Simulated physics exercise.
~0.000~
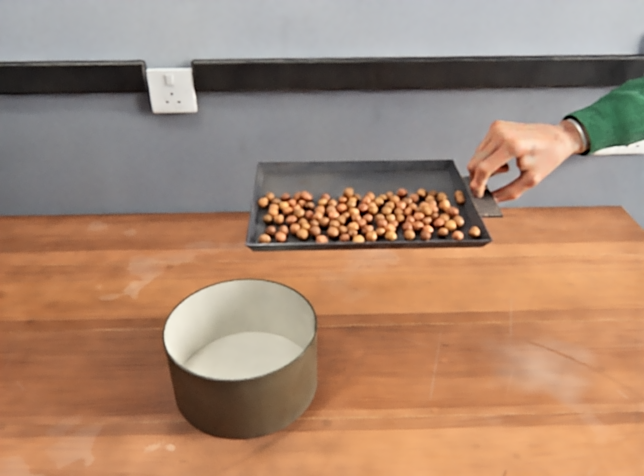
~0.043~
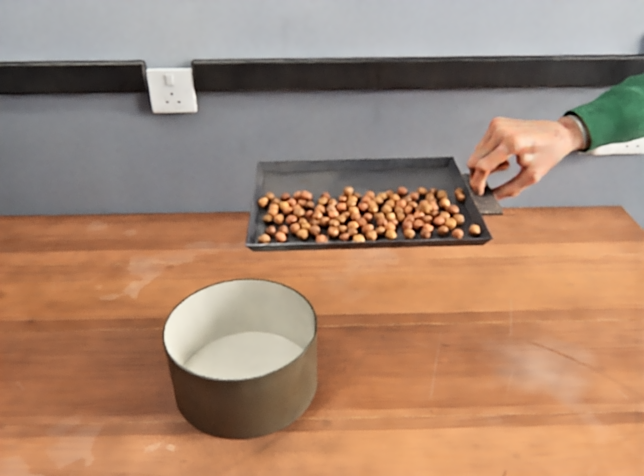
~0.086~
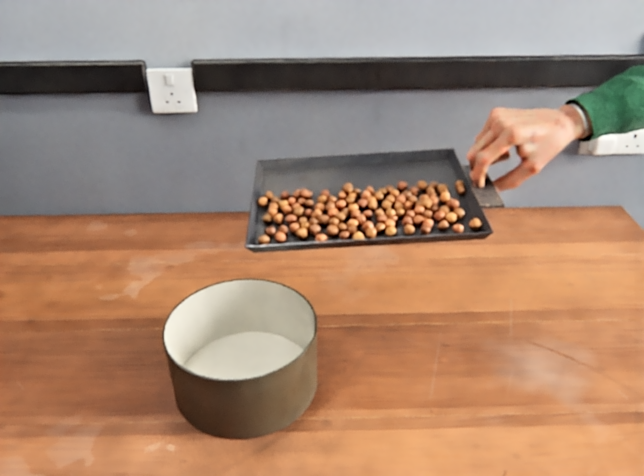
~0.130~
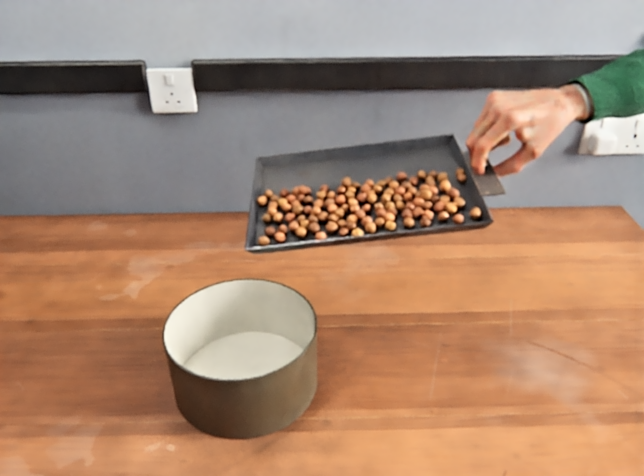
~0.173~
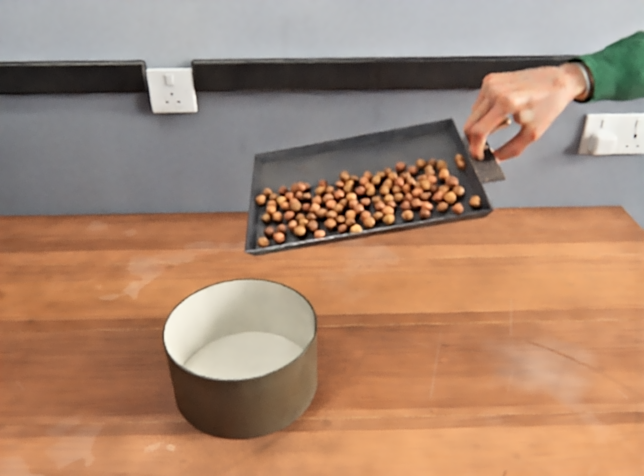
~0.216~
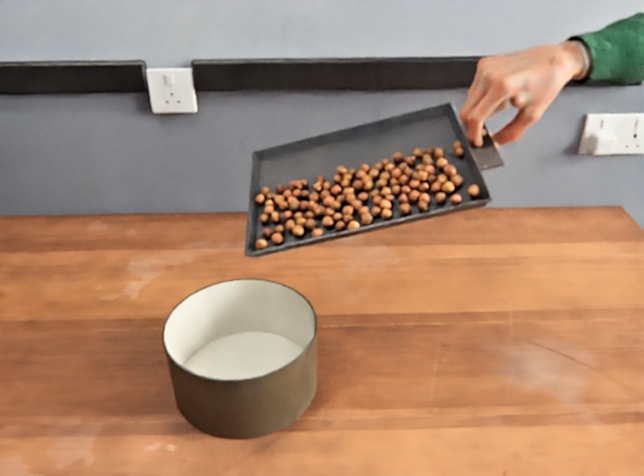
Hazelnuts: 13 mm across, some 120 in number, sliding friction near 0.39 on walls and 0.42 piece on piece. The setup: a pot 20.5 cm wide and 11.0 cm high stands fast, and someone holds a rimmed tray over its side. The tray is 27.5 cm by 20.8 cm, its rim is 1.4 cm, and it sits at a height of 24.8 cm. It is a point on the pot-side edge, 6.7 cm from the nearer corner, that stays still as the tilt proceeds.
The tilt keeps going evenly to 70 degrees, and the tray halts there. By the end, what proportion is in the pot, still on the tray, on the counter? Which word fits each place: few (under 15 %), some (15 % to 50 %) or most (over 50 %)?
Pot gets most; tray gets few; counter gets few.
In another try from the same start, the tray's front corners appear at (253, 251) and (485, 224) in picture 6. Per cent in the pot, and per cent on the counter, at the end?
Split: Pot = 75, counter = 25.
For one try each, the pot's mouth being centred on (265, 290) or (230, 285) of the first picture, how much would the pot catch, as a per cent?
First try about 15 per cent, second try about 25 per cent.
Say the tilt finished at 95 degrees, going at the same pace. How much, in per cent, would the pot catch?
It would be near 95 per cent.
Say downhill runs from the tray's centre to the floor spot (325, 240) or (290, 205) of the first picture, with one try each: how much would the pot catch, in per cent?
Near 70 and 50 percent, in that order.
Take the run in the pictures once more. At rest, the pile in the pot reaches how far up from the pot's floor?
Measured height: Approx. 3.0 cm.
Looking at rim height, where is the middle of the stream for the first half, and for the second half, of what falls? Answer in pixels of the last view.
Roughly (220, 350) to start, and after that (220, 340).
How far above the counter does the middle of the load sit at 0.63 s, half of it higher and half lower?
About 26 centimetres.
Then, at 0.46 s, tilt 43 degrees; the tray holds 100 %, the pot 0 %.
After 0.63 s, tilt 62 degrees; the tray holds 70 %, the pot 5 %.
Then, at 0.92 s, tilt 70 degrees; the tray holds 5 %, the pot 80 %.
In the end, at 1.9 s, pot 95 %, tray 0 %, counter 5 %.
